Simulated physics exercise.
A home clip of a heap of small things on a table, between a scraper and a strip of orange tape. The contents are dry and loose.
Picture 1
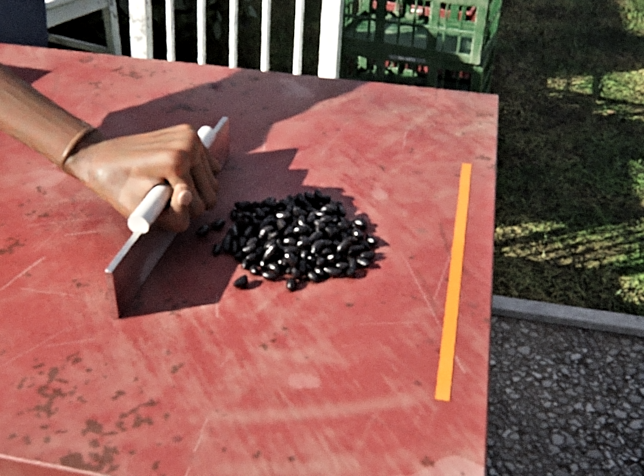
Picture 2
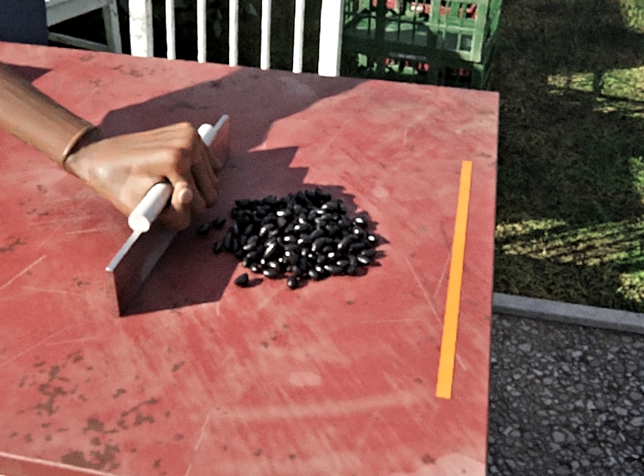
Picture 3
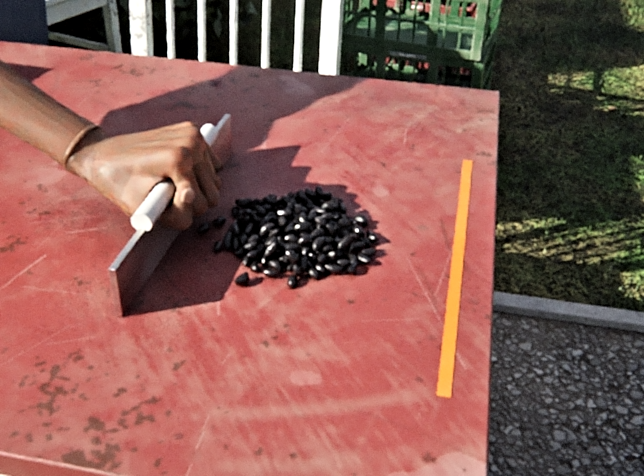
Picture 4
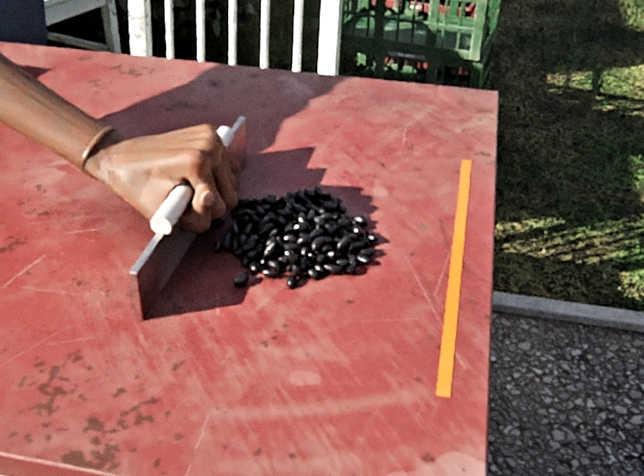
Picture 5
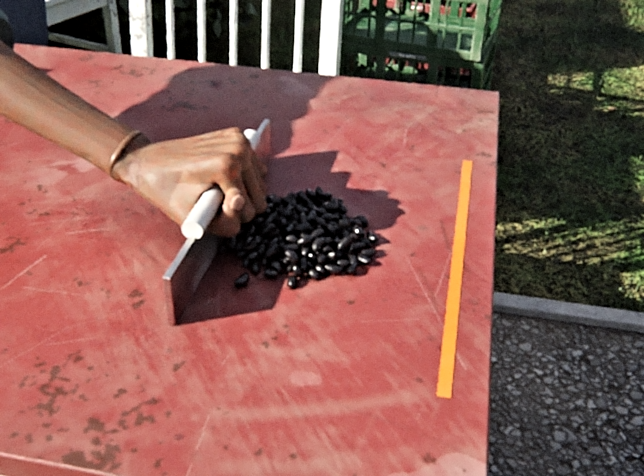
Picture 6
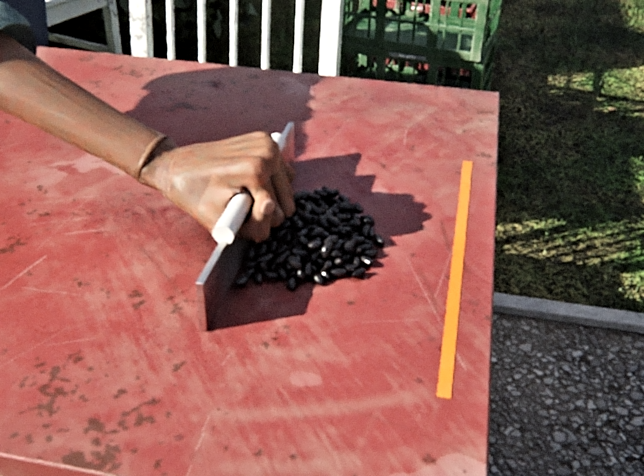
A hand gripping a scraper by its white handle stayed still at first on the red table, then slid it right into a heap of black beans, pushing them a little toward the orange tape.
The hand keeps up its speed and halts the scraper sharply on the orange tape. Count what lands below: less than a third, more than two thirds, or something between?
Lost: Over two thirds of the heap.
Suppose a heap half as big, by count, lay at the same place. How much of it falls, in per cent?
Near 70 %.
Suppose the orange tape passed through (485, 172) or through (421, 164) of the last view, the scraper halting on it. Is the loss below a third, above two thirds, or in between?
First beyond two thirds, then under a third.
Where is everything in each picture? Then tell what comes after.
Scraper (122, 280), at rest; orange tape (466, 172), about two fingers from the edge; edge at (494, 267); the heap (291, 235), black beans, in the first frame.
Scraper (123, 278), at rest, in the second frame.
Scraper (125, 278); the heap (292, 232), in the third frame.
Scraper (146, 281), in the fourth frame.
Scraper (178, 286); the heap (292, 233), just a few pushed along, in the fifth frame.
Scraper (209, 291); orange tape (467, 169); edge at (495, 265); the heap (312, 235), the larger part pushed along, in the sixth frame.
Just after the last frame, scraper still moving, near (363, 203); heap all on the table, its front near (471, 256).
A moment on, scraper stopped at the orange tape; heap roughly two thirds over the edge.
Further on, scraper stopped at the orange tape; heap the larger part over the edge.
When it is over, scraper stopped at the orange tape; heap the larger part over the edge.
